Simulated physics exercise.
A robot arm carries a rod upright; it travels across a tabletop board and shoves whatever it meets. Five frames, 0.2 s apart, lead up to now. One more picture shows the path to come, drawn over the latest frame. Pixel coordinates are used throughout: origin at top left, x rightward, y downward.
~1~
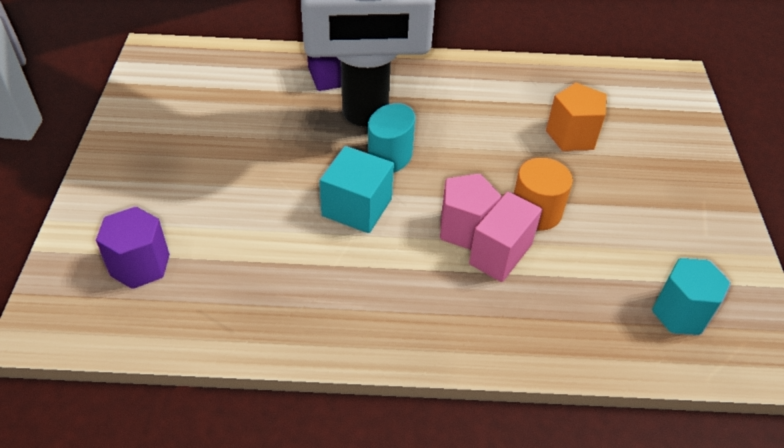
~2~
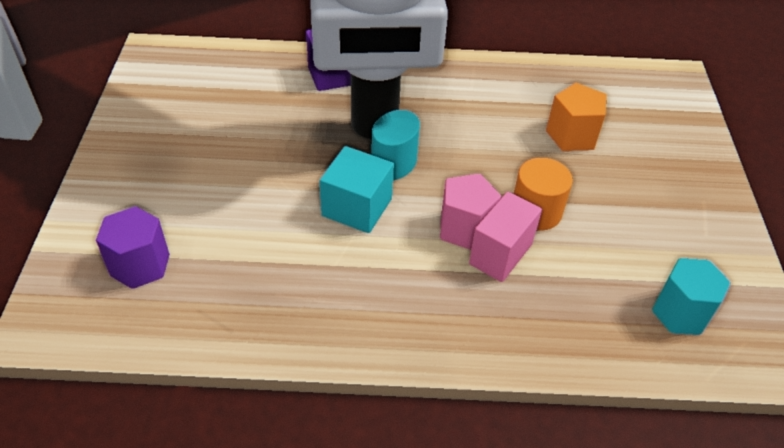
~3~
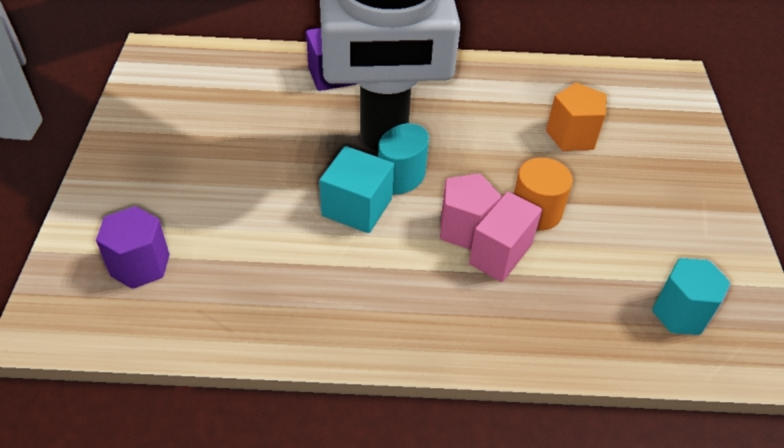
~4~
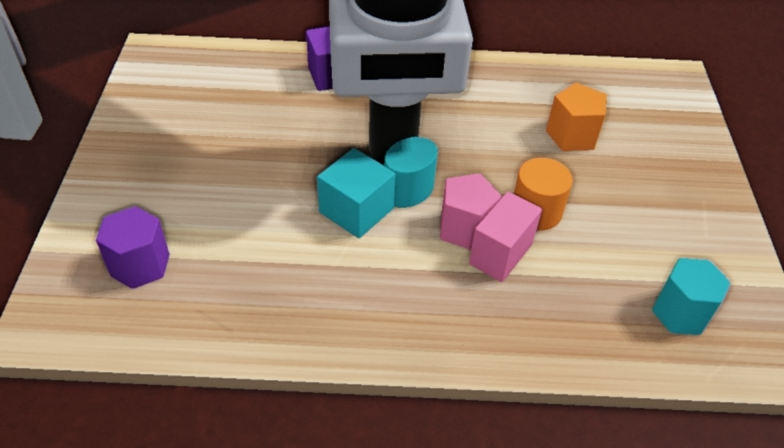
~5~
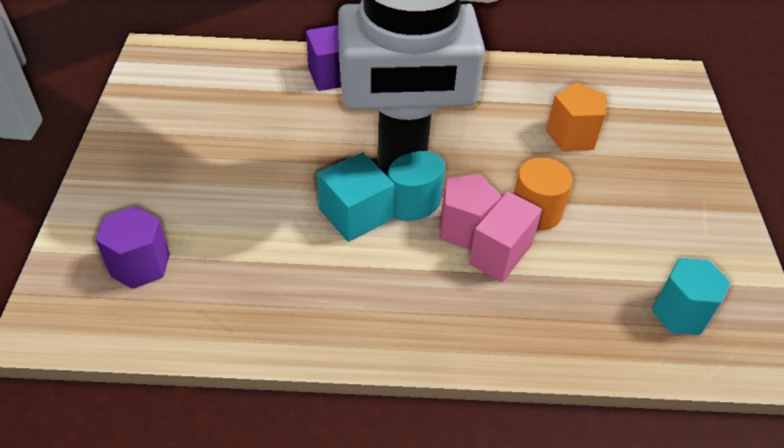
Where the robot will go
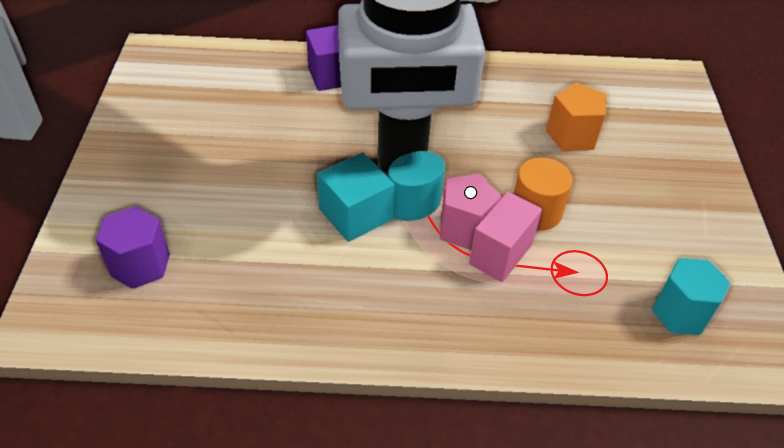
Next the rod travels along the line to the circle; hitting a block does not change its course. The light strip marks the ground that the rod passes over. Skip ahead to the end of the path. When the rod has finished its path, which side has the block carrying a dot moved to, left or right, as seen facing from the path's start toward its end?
My prediction: Rightwards.
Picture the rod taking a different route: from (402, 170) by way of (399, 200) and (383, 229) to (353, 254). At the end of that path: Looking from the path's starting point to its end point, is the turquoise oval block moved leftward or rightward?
Moves left.
The drawn path runs from (402, 170) over (432, 223) and (495, 263) to (579, 273); the dot is on the pink five-sided block.
What follows on the original path. One third of the way, rod at (434, 216); turquoise square at (355, 181), turned 15° clockwise; turquoise oval block at (420, 224), turned 60° clockwise; pink five-sided block at (479, 231), turned 65° anticlockwise; pink rectangular block at (532, 226), turned 30° anticlockwise.
Two thirds of the way, rod at (499, 255); turquoise square at (355, 181), turned 15° clockwise; turquoise oval block at (422, 239), turned 95° clockwise; pink five-sided block at (526, 272), turned 65° anticlockwise; pink rectangular block at (557, 231), turned 50° anticlockwise.
At the end, rod at (582, 265); turquoise square at (355, 181), turned 15° clockwise; turquoise oval block at (422, 239), turned 95° clockwise; pink five-sided block at (532, 276), turned 50° anticlockwise; pink rectangular block at (643, 246), turned 25° anticlockwise.
